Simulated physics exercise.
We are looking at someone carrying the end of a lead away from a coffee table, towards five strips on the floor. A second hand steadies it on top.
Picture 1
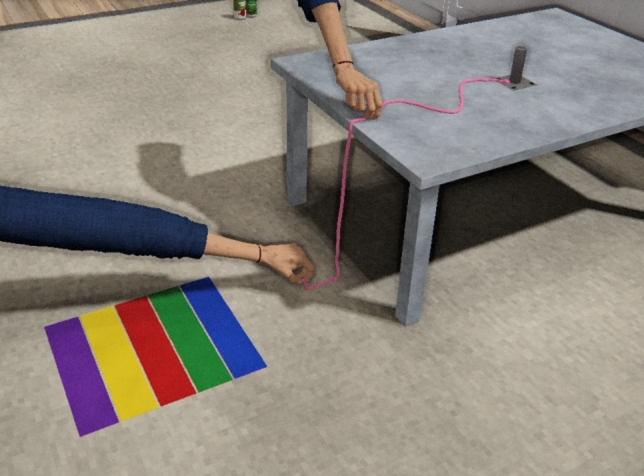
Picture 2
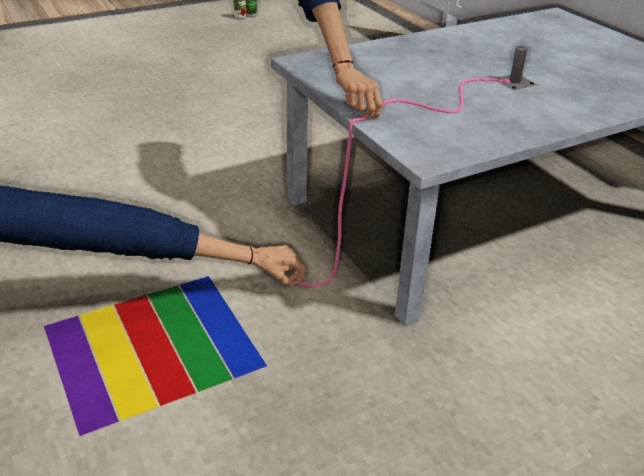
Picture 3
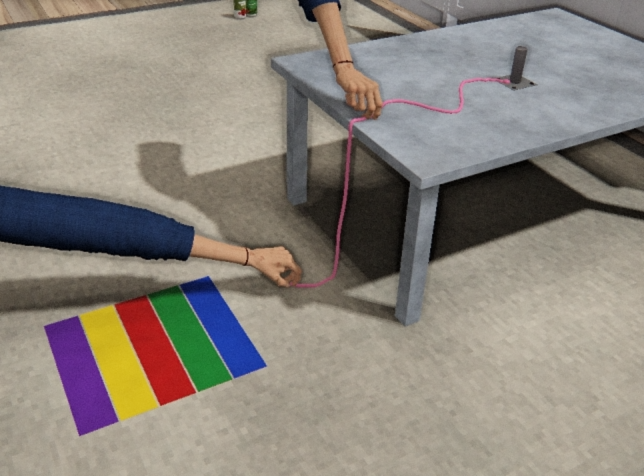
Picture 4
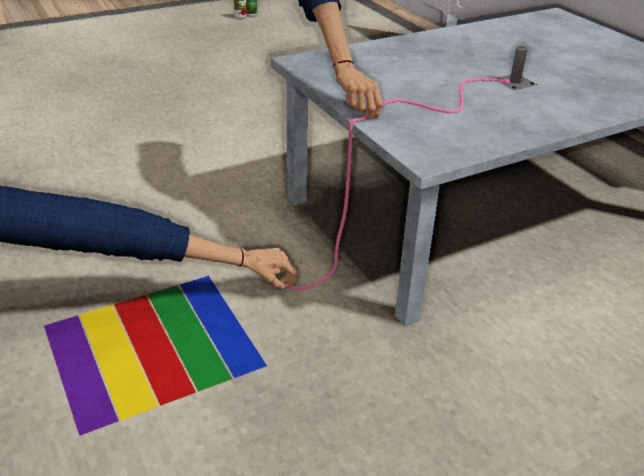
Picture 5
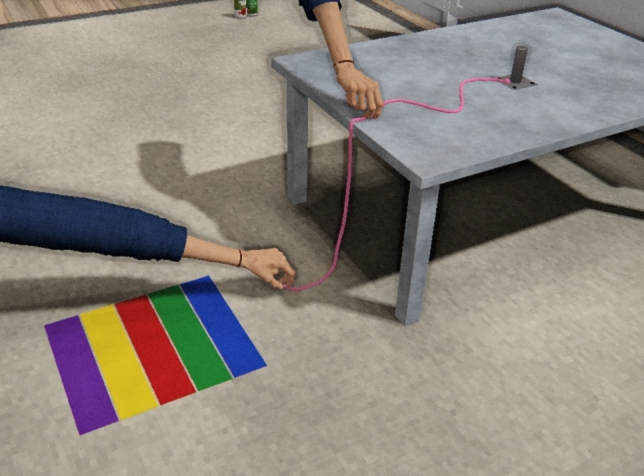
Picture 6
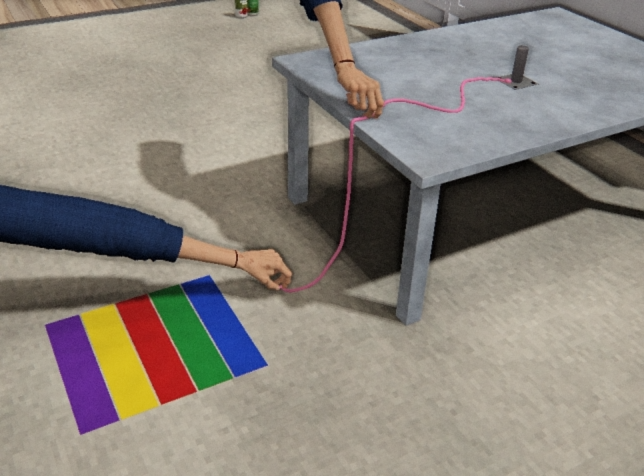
We see one hand resting on a pink cord at the edge of a grey table while another hand, low over the carpet, draws the cord's end slightly left, nearer a mat of five coloured strips, slowing as it moves.
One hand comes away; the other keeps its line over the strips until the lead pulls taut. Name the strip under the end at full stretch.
Over yellow.
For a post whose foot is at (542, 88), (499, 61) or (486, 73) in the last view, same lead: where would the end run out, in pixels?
Near (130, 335), (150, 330) and (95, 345).
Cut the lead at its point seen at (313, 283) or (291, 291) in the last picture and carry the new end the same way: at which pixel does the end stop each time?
Near (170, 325) and (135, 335).
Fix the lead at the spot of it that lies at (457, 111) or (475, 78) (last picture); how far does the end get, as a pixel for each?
Try by try, around (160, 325) and (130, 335).
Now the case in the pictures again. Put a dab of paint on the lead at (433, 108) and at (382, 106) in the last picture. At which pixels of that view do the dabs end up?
At (392, 112), then (340, 136).
A little later, end near (187, 317); over green.
Next, end near (141, 332); over red.
When it is tight, end near (113, 341); over yellow. The end stops over the yellow strip.
